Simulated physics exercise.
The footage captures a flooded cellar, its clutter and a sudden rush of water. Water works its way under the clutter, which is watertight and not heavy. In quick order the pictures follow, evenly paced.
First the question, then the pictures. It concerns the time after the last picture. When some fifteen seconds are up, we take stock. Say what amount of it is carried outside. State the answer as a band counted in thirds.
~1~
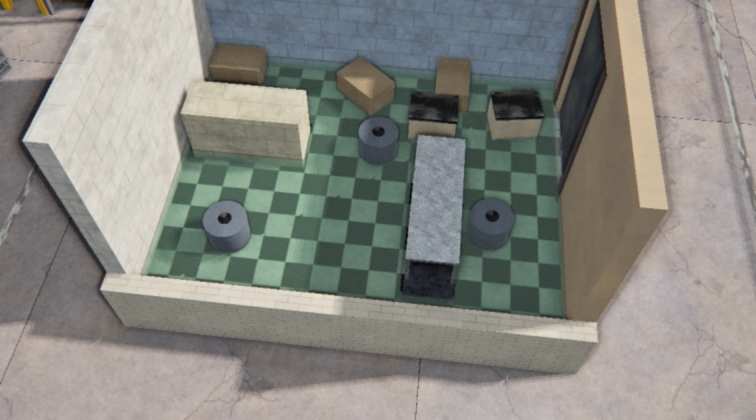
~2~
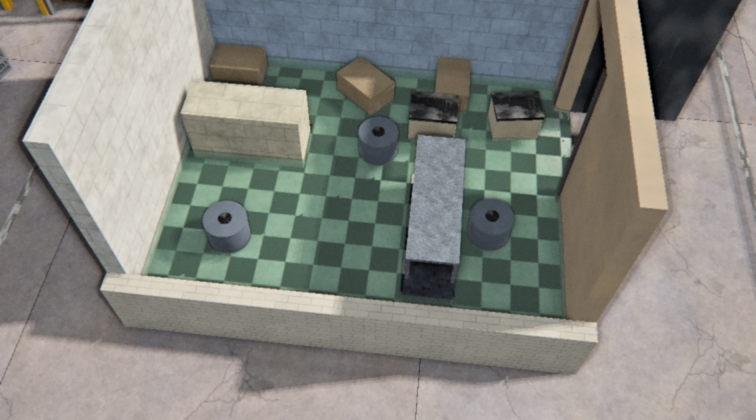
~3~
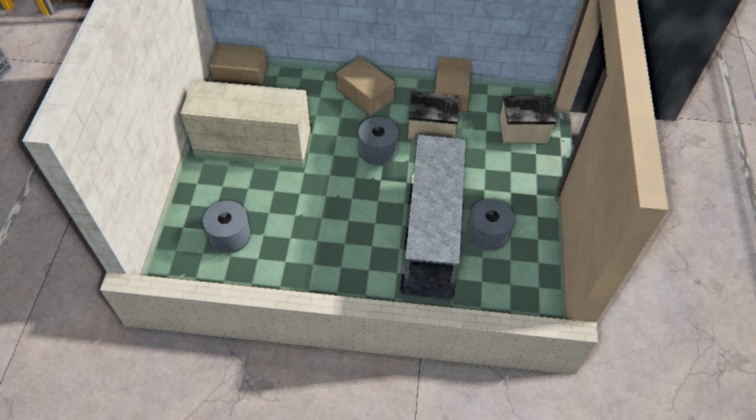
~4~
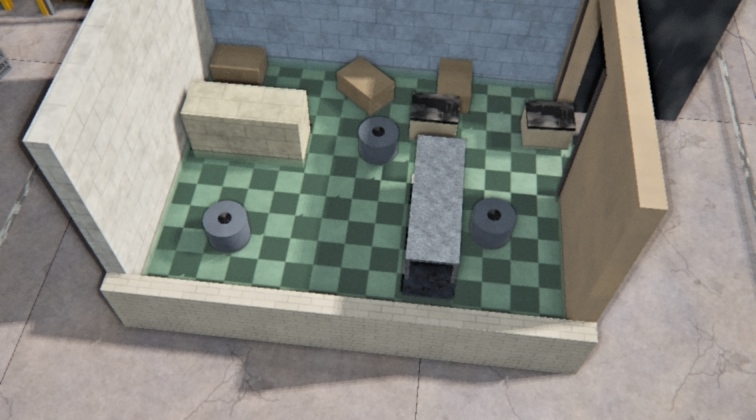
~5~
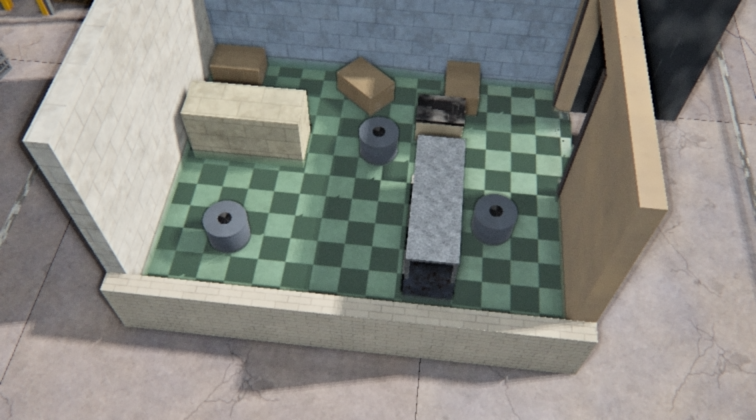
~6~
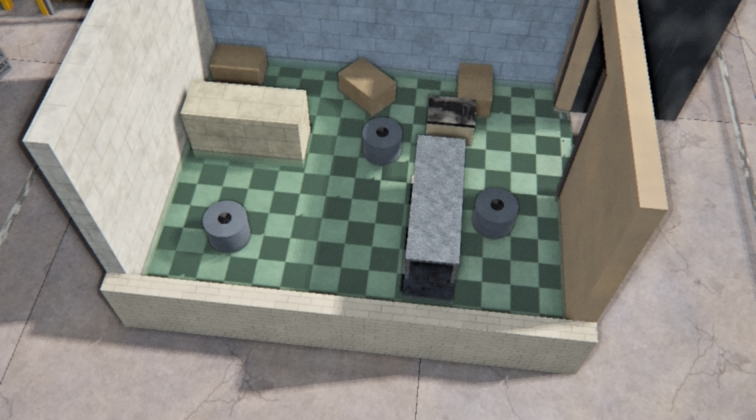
Answer: Two thirds or more.
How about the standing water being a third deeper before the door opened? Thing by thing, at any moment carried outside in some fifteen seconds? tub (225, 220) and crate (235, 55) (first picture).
Remains, then remains.
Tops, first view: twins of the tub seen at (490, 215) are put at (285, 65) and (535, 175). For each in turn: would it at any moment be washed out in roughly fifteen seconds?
First retained, then lost.
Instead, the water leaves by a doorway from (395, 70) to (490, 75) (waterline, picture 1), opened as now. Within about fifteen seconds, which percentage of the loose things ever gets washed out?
Some 60 per cent.
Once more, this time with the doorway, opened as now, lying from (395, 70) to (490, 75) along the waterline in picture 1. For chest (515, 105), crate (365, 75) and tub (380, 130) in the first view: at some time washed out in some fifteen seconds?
For the three items in order: Escaped, escaped, escaped.
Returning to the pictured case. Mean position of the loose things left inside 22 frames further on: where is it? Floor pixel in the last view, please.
Their average sits at about pixel (279, 157).
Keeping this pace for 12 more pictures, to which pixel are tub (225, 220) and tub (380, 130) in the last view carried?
They end up close to (260, 217) and close to (559, 127).
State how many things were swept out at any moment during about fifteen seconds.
The count is 6.
A moment on, 1 of 8 are out; 7 afloat.
Next, 4 of 8 are out; 4 afloat.
Later, 6 of 8 are out; 2 afloat.
In the end, 6 of 8 are out; 2 afloat.
